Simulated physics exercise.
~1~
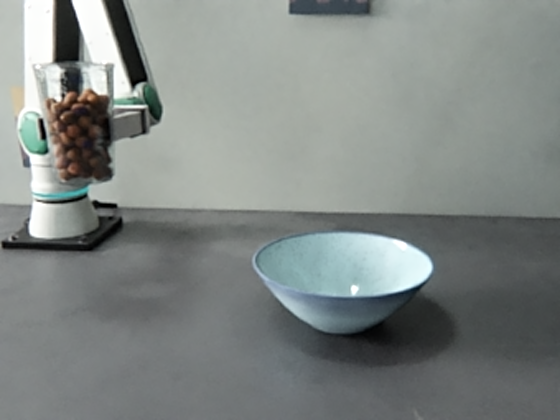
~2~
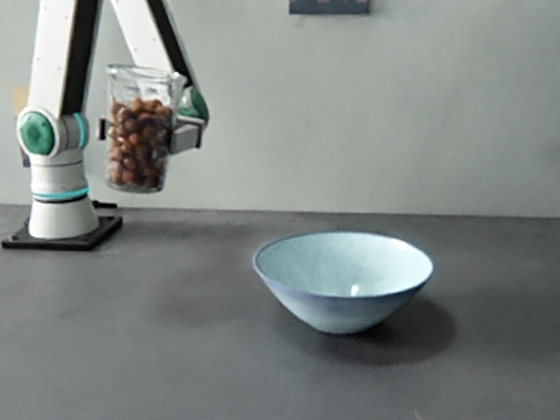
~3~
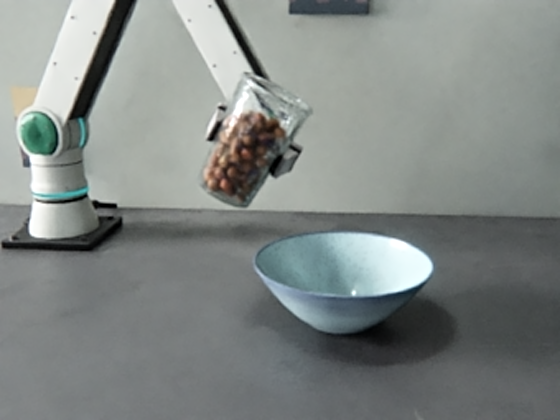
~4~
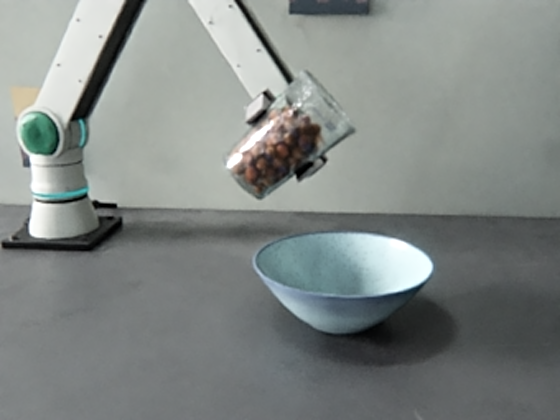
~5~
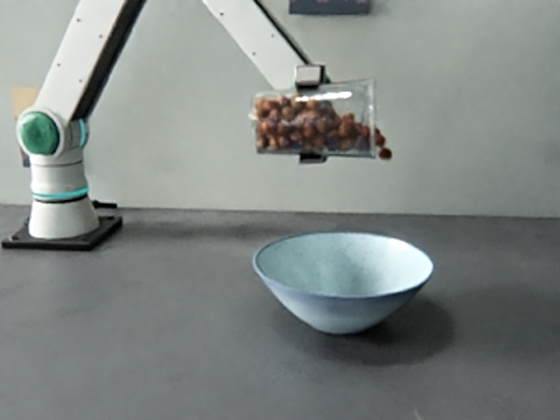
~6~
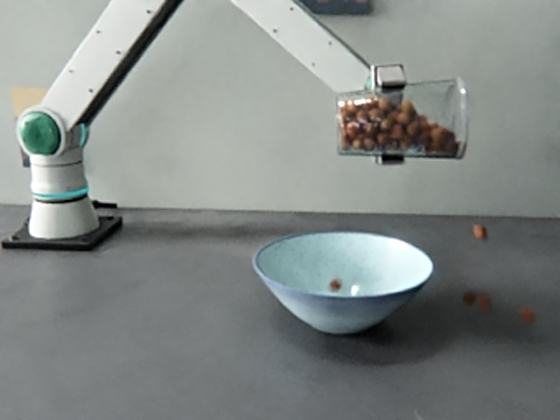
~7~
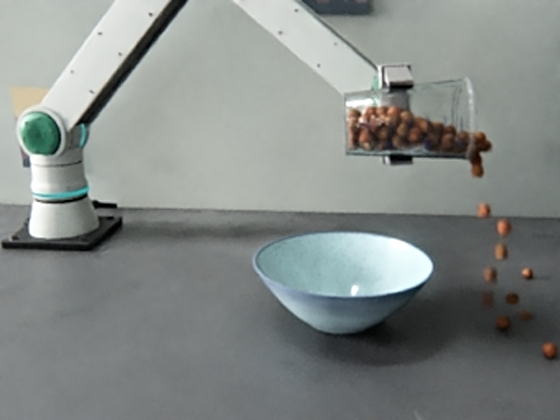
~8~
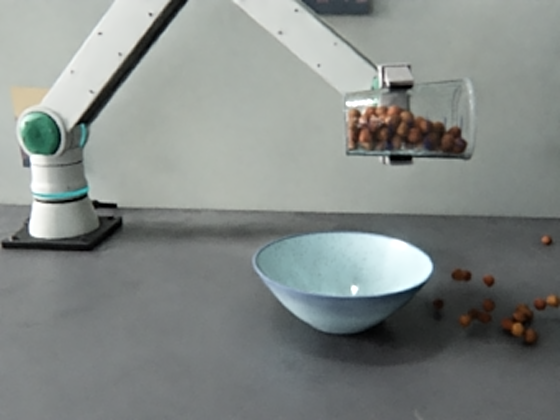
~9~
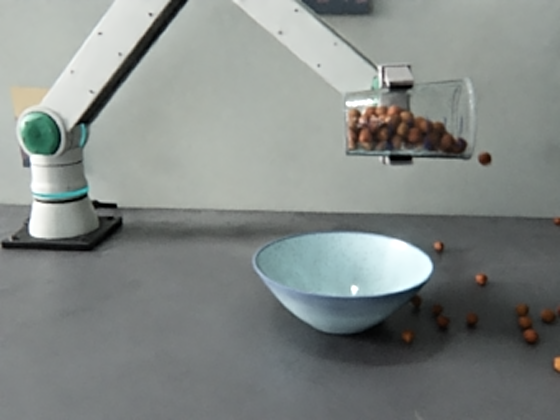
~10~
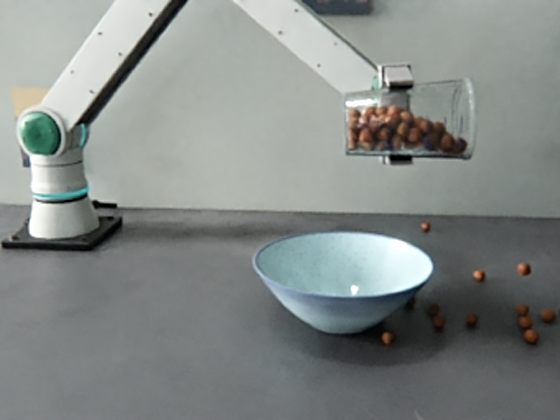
On a dark gray tabletop against a pale wall, a white robot arm at the left grips a clear cup filled with hazelnuts, with an empty light-blue bowl standing to the right. The arm carries the cup rightward, tipping it steadily until it lies on its side above the bowl. It keeps moving right as the first nuts spill, and the mouth passes beyond the rim. Nuts drop onto the table to the right of the bowl, bouncing and scattering. The arm then holds still, with most of the nuts still in the sideways cup and hardly any in the bowl.
